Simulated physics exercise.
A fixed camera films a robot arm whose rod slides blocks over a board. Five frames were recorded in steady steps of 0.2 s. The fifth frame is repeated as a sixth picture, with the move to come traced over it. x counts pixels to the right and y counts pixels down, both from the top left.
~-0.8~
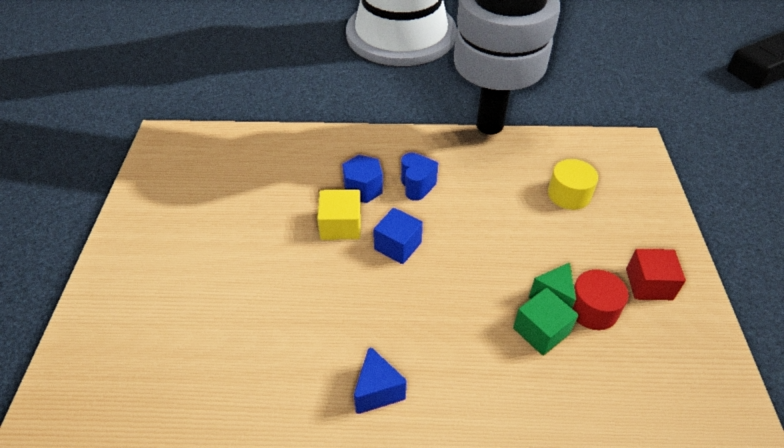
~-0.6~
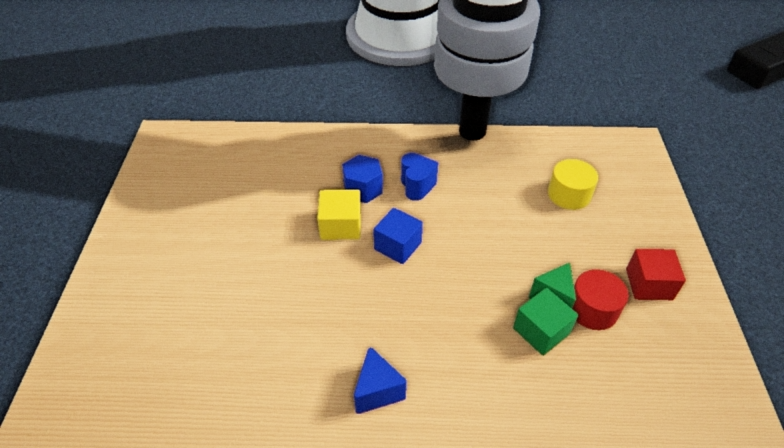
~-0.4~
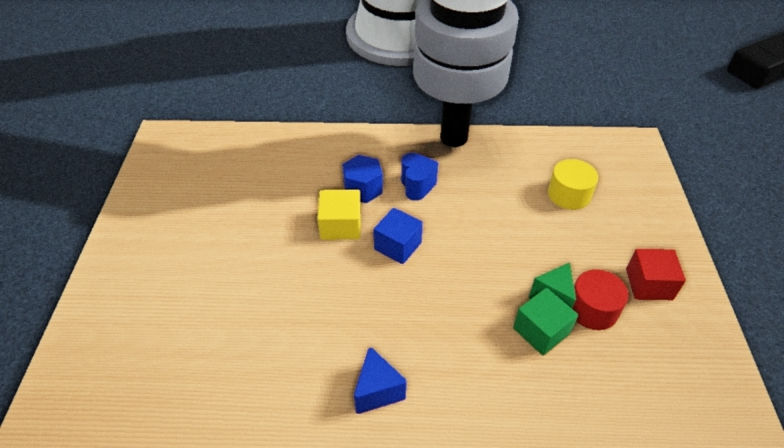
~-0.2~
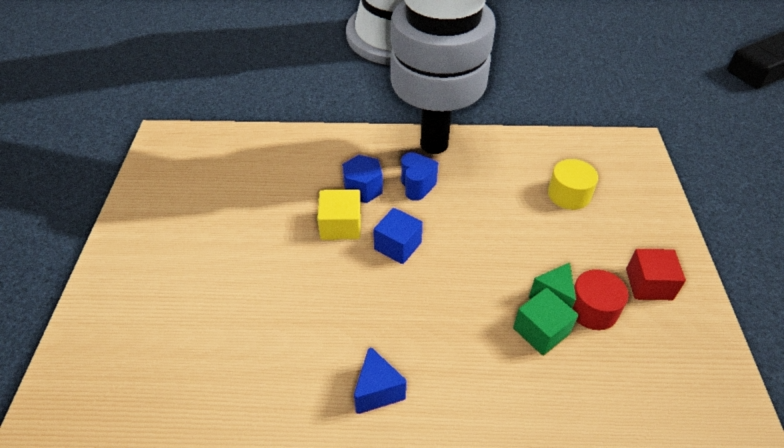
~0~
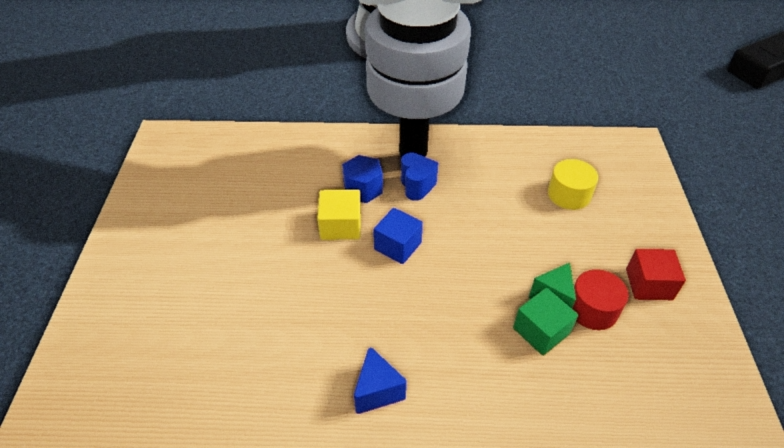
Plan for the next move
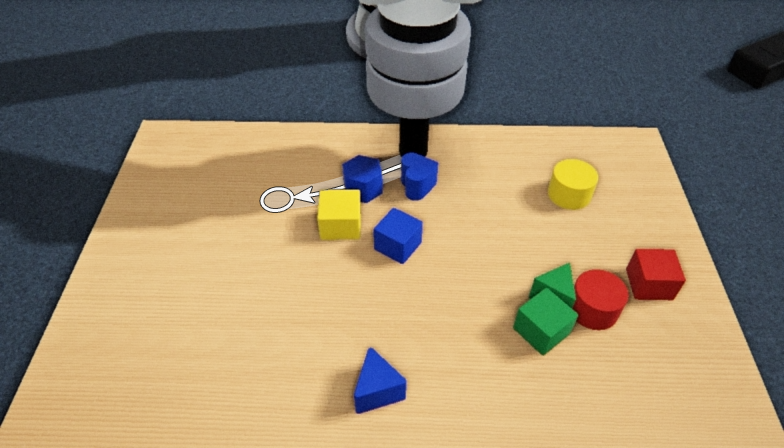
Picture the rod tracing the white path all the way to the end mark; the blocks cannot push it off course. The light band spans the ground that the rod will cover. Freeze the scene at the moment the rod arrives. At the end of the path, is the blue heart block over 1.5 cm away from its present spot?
In short: No.
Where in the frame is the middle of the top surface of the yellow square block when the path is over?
Expect it around (329, 225).
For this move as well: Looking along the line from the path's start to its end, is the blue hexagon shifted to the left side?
Yes, that is what happens.
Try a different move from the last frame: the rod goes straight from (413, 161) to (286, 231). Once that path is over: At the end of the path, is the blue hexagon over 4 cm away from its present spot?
I'd say yes.
The line goes from (413, 161) through (350, 185) to (277, 199).
What follows on the original path. One third of the way, rod at (371, 168); blue hexagon at (349, 177), turned 15° anticlockwise.
Two thirds of the way, rod at (325, 183); yellow square block at (329, 224), turned 30° anticlockwise; blue hexagon at (314, 196), turned 55° anticlockwise.
At the end, rod at (275, 191); yellow square block at (329, 225), turned 35° anticlockwise; blue hexagon at (302, 201), turned 85° anticlockwise; blue heart block unmoved.
